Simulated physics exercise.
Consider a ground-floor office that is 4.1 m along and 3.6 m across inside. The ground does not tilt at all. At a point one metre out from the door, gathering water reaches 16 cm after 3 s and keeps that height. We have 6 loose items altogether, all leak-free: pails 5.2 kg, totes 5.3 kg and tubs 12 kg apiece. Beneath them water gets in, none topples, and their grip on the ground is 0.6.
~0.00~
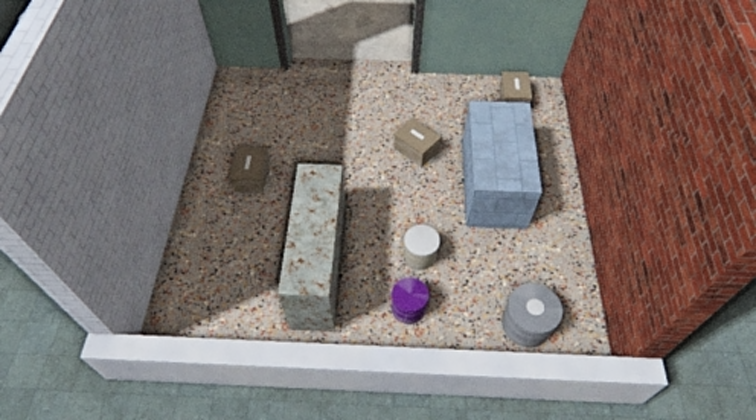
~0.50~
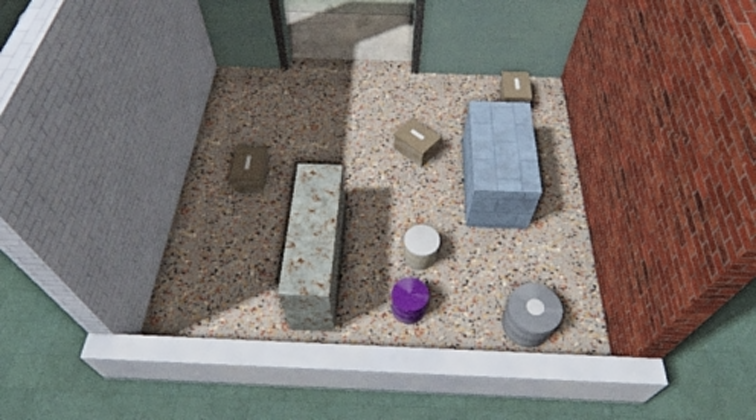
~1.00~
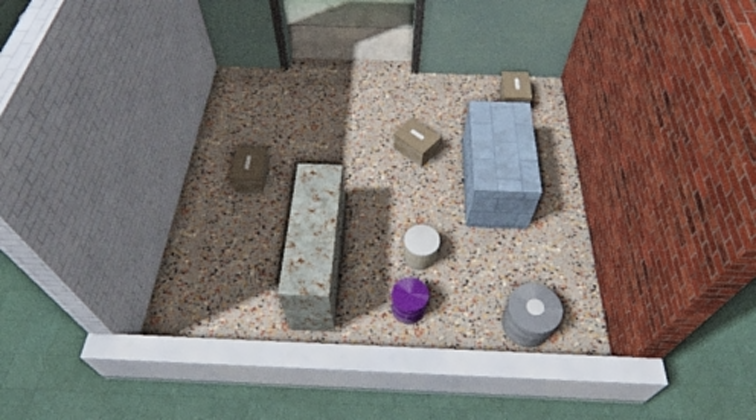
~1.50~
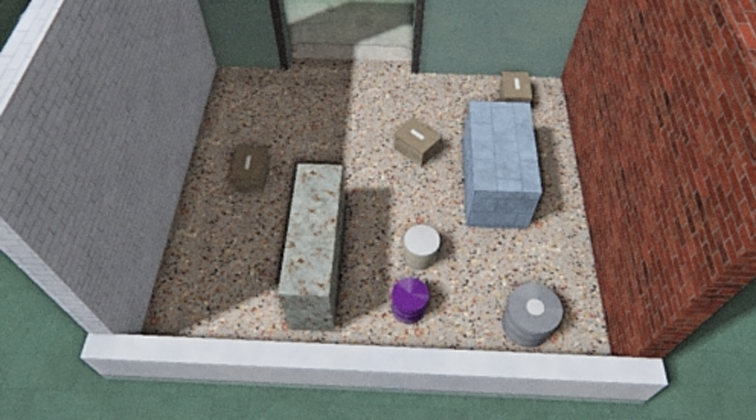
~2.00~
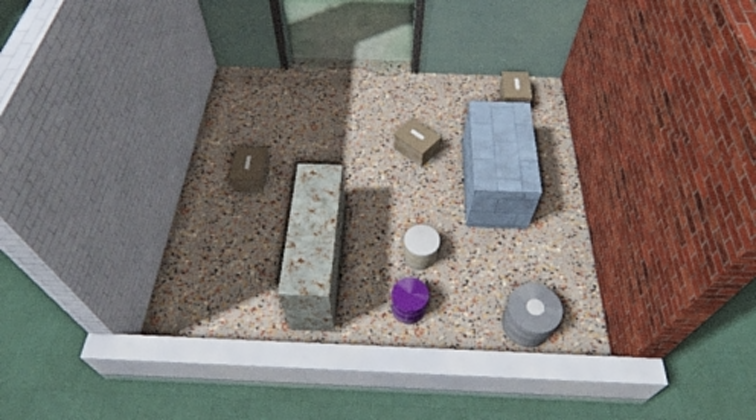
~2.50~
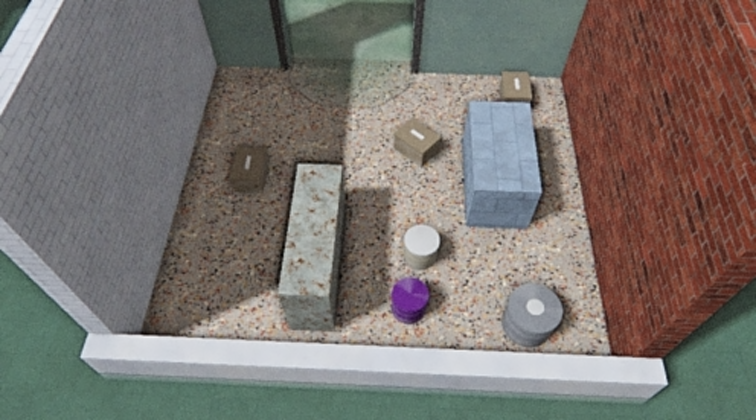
In the video, brown boxes, a purple tub, and white and grey tubs sit motionless around two large blocks on a speckled floor, before a faint patch of water appears by the doorway at the back.
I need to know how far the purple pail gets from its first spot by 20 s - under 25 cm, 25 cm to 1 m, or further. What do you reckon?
It's set to be hauled off.
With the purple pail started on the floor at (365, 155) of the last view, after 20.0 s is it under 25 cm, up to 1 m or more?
I'd say it goes a long distance.
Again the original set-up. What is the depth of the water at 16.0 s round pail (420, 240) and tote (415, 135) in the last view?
13 and 11 cm.
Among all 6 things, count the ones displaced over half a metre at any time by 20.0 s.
I count 6.
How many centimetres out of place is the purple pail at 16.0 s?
Around 200 centimetres.
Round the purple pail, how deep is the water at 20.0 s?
13 cm or so.
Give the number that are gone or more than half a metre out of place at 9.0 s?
Count then: 4.
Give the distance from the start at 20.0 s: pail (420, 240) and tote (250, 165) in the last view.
In that order: 100 cm, 100 cm.
After 4.0 s the purple pail is near (410, 294), 0.0 m from its start, aground; 0 afloat.
After 9.0 s the purple pail is near (464, 334), 0.6 m from its start, afloat; 4 afloat.
After 16.0 s the purple pail is near (548, 143), 2.2 m from its start, afloat; 6 afloat.
After 20.0 s the purple pail is near (395, 129), 1.8 m from its start, afloat; 6 afloat.
